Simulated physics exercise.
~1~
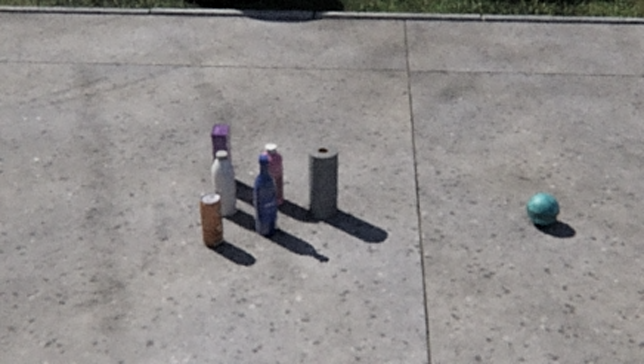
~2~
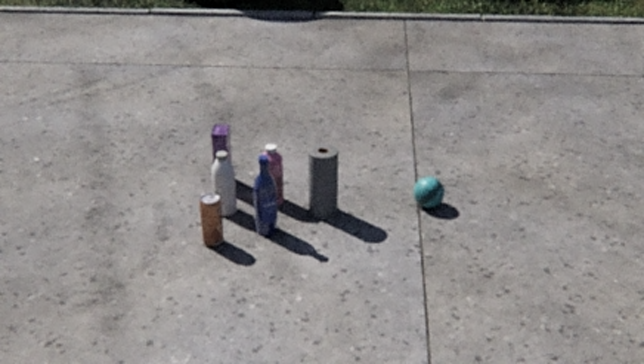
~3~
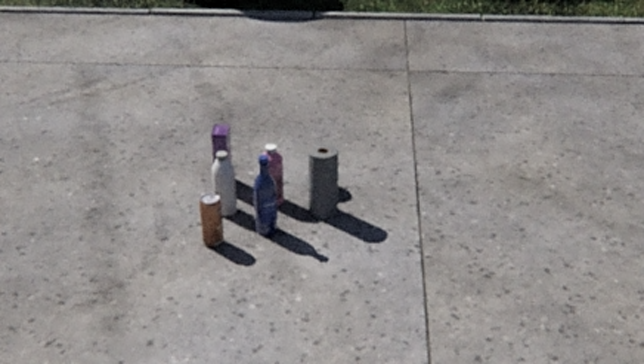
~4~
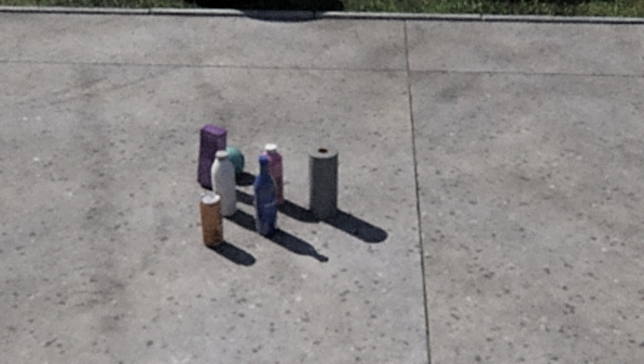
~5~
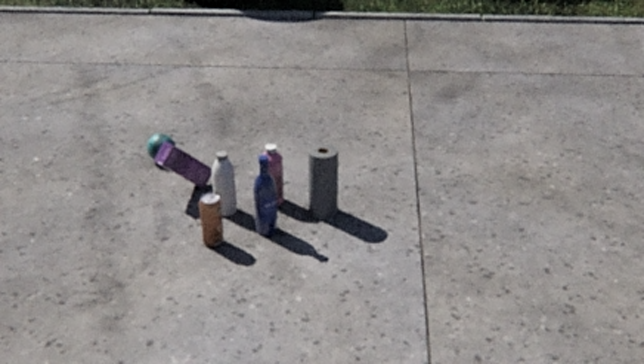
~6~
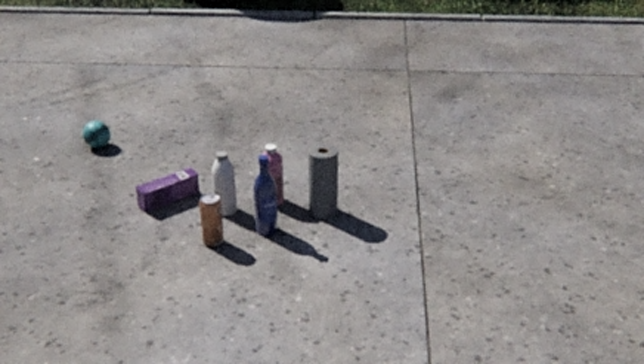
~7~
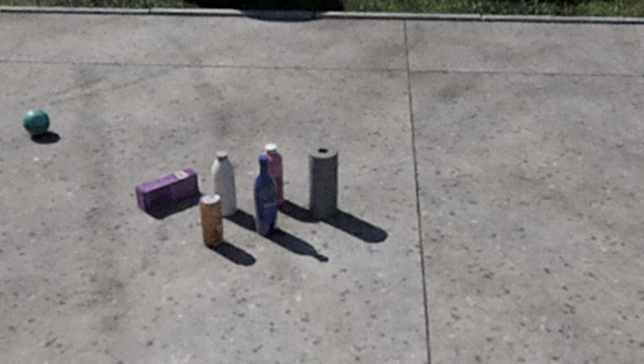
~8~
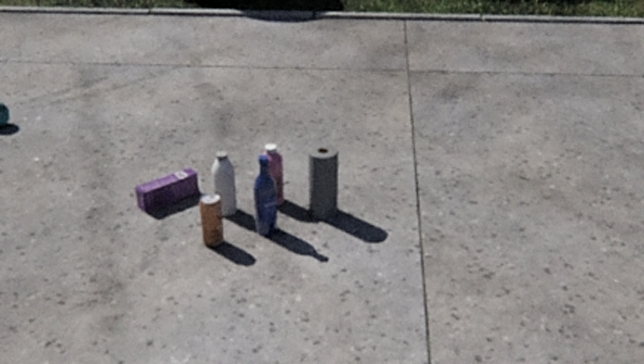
A turquoise ball rolled in from the right across sunlit pavement, passed behind a grey roll and some bottles, and knocked over a purple carton. The ball kept rolling left to the edge of view, while the bottles, roll and orange can stayed standing.
